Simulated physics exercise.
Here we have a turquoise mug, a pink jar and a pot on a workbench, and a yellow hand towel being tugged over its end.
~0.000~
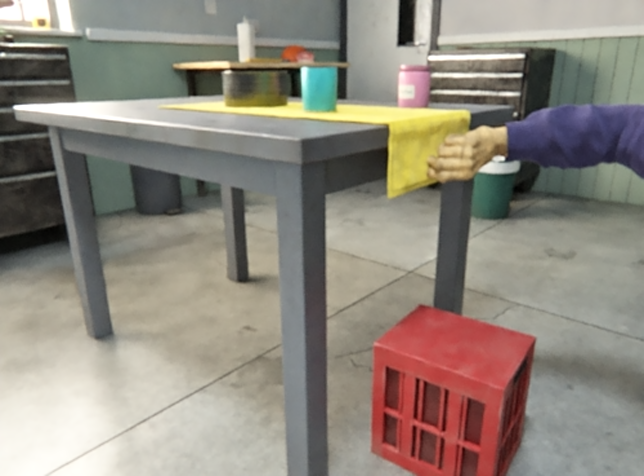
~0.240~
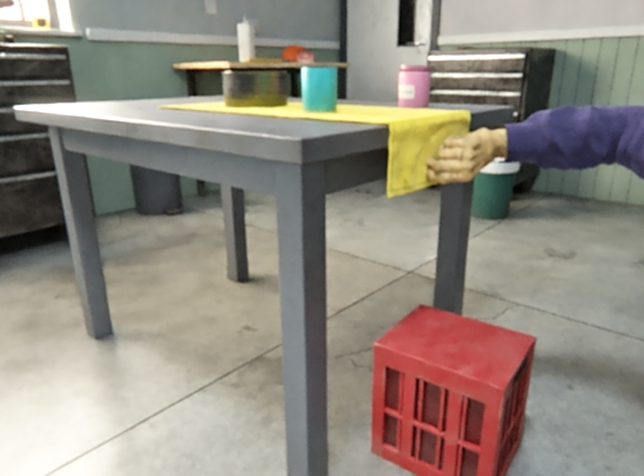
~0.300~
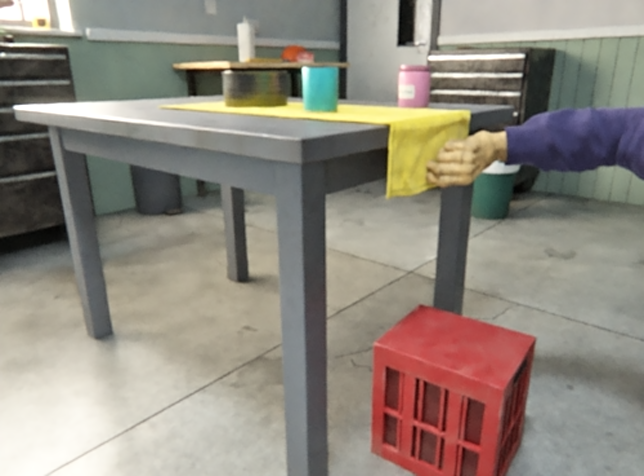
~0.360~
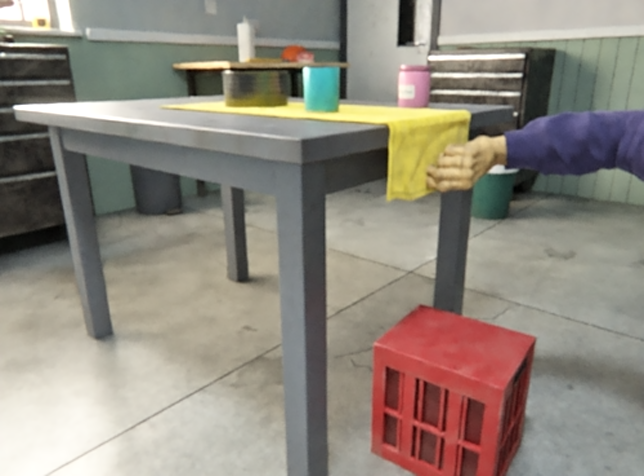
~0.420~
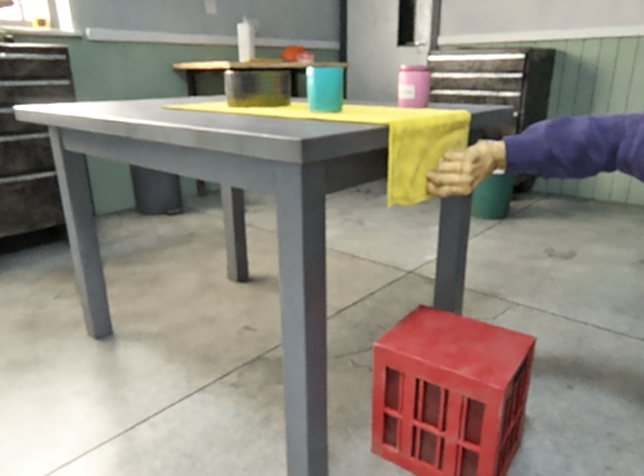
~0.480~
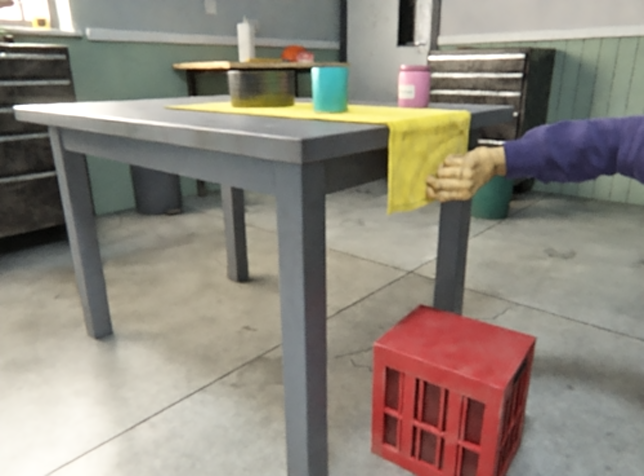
A yellow hand towel hangs over the end of a gray workbench above a red crate, gripped by a hand in a purple sleeve. The hand tugs it slightly downward, and the turquoise mug and dark pot on it shift a little to the right, while the pink jar beside the cloth stays put.
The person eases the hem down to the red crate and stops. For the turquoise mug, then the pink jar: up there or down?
In the end the turquoise mug goes over the edge; the pink jar keeps clear of the edge.
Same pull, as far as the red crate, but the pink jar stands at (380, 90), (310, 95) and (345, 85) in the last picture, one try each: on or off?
First place: Goes over the edge; second place: Remains up there; third place: Falls off.
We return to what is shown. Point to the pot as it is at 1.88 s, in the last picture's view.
At about (333, 91).
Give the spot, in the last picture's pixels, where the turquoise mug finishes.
It ends at (469, 308).
Around 1.12 s, hem going down; mug carried along near (371, 91); jar as before.
Around 1.88 s, hem going down; mug over the edge; jar as before.
Finally, hem on the crate; mug down below near (468, 308); jar as before. The turquoise mug is carried off the end and the pink jar stays on the table.
